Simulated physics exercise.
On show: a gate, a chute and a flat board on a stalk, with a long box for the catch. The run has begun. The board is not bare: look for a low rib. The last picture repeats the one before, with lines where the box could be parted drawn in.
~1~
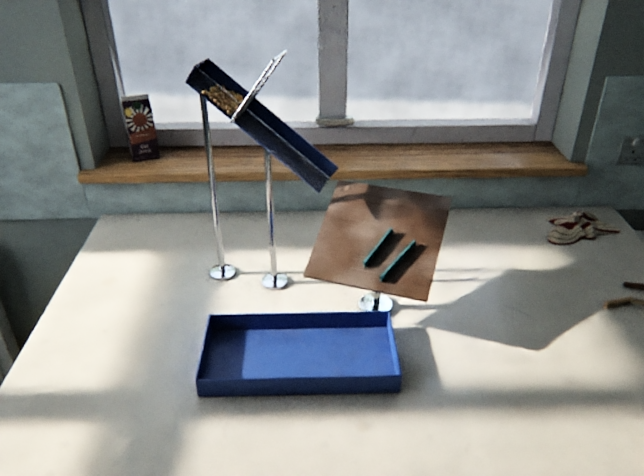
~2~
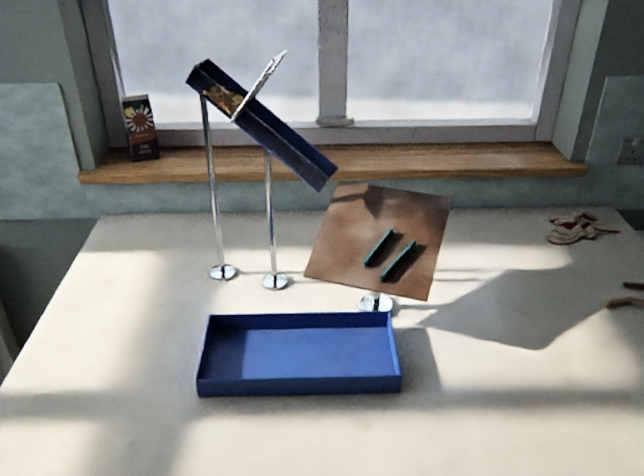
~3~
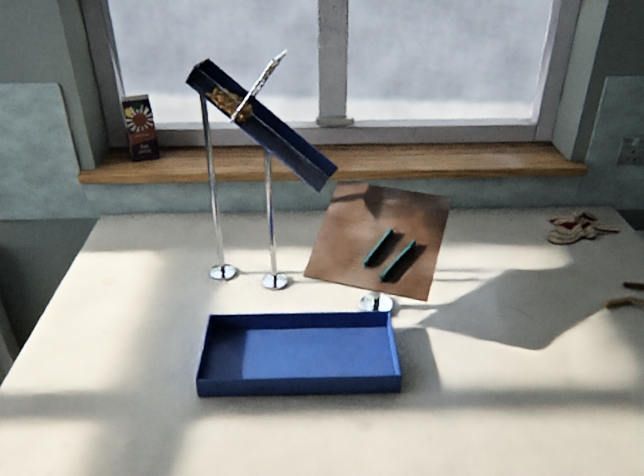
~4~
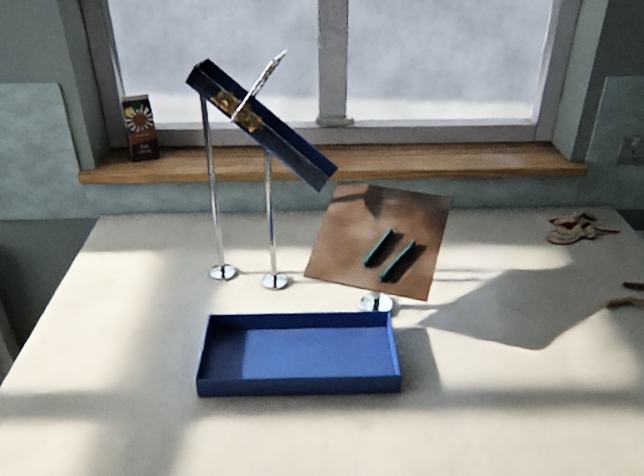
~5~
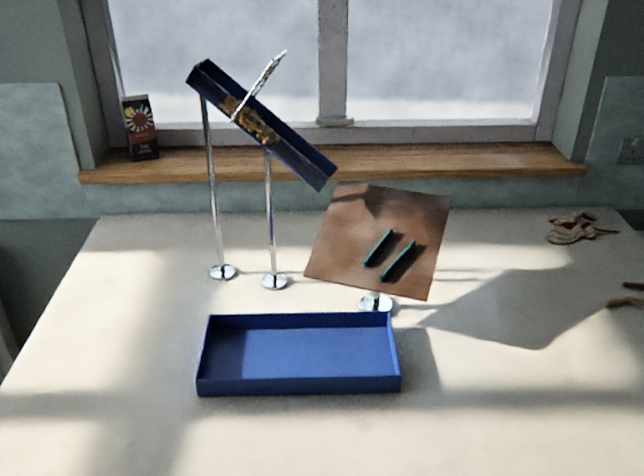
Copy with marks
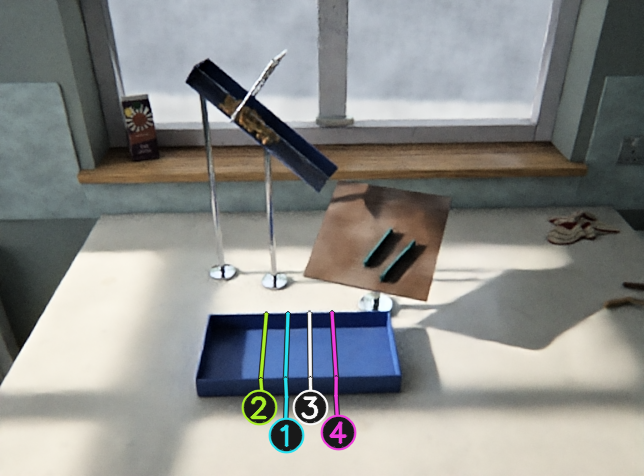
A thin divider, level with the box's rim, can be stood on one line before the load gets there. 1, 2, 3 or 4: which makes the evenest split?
Use line 4.
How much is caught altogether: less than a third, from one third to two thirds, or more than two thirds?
About that: More than two thirds.
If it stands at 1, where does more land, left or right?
Right.
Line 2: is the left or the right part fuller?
More lands on the right.
On the marked copy, line 1 crosses the front rim at (285, 378); line 2 crosses the front rim at (260, 378); line 3 crosses the front rim at (310, 377); line 4 crosses the front rim at (336, 377).
With 1, of what is caught, a stray few on the left of the divider, nearly all on the right.
With 2, of what is caught, none on the left of the divider, all on the right.
With 3, of what is caught, a small part on the left of the divider, nearly all on the right.
With 4, of what is caught, about two thirds on the left of the divider, about a third on the right.
